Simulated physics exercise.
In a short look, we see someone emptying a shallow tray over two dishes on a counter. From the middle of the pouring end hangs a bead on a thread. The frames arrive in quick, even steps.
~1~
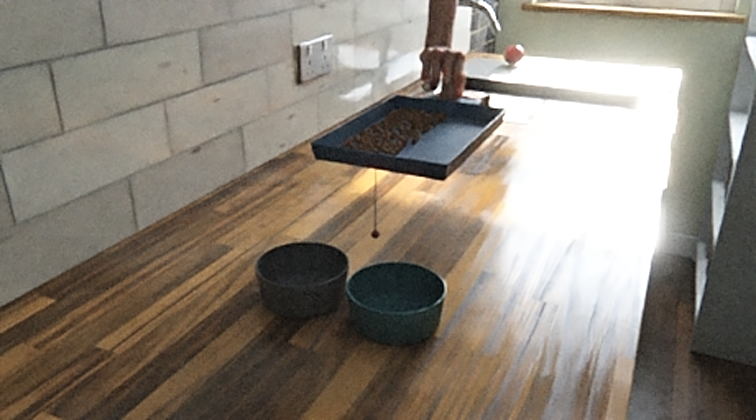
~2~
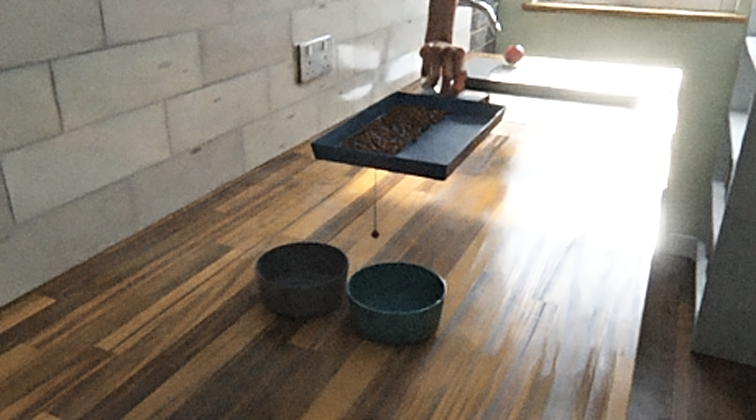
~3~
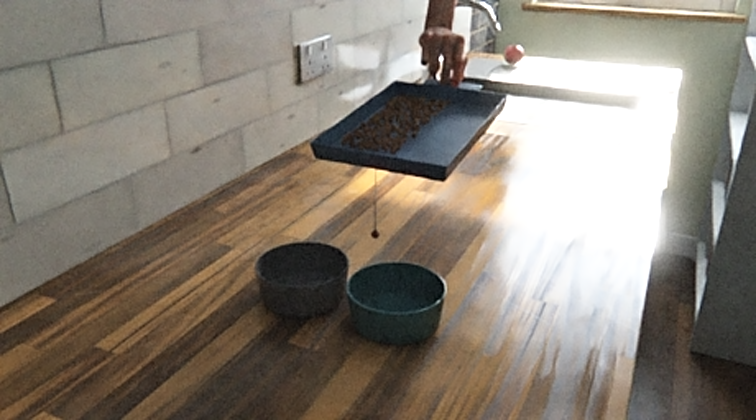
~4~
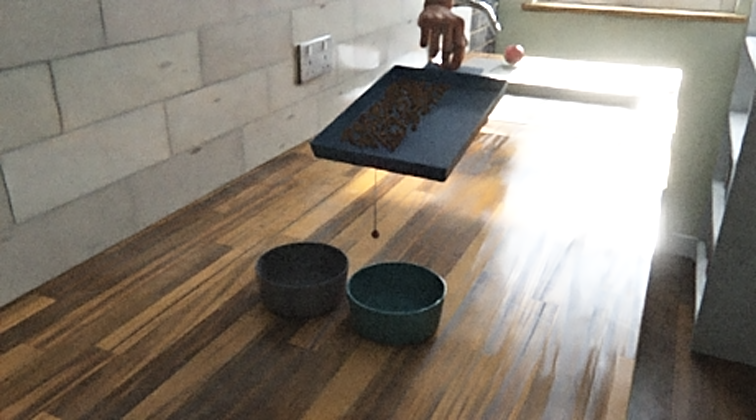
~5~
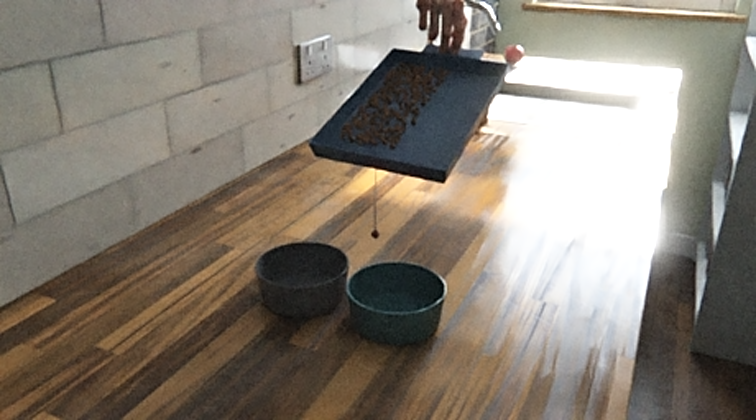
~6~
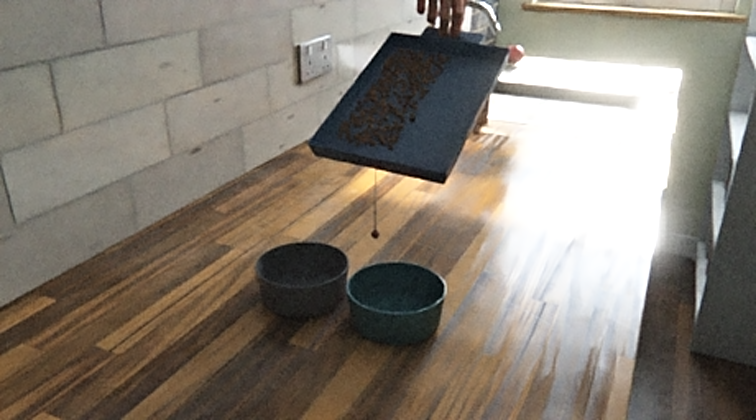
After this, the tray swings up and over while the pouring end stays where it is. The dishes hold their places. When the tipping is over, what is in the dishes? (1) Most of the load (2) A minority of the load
Option 1: Most of the load.
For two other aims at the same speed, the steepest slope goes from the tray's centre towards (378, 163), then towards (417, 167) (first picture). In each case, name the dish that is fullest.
The left-side dish first and The right-side dish second.
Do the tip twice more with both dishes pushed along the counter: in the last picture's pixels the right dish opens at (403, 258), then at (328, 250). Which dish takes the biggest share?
Trial one goes to the right of the two, trial two to the right of the two.
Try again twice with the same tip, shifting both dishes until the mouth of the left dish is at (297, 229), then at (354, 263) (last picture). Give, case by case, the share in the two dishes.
Close to 40 in a hundred, then close to 90 in a hundred.
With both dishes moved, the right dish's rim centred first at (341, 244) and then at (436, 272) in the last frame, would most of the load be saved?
Well, a minority share the first time and a majority share the next.
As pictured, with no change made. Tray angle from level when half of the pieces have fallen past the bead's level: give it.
Somewhere near 115 degrees, I'd say.
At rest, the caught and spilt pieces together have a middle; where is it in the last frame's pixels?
Close to (373, 307).
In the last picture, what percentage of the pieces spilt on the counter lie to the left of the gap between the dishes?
20 %, near enough.
Shortly afterwards, tray tipped steeply; the bulk on the tray; near a quarter in the air.
Next, tray tipped past a quarter turn; near a third on the tray; near a quarter in the right dish; a little in the left dish; a little outside both; near a quarter in the air.
Some moments later, tray tipped past a quarter turn; near half in the right dish; near a quarter in the left dish; near a third outside both.
In the end, tray tipped past a quarter turn; near half in the right dish; near a quarter in the left dish; near a third outside both.
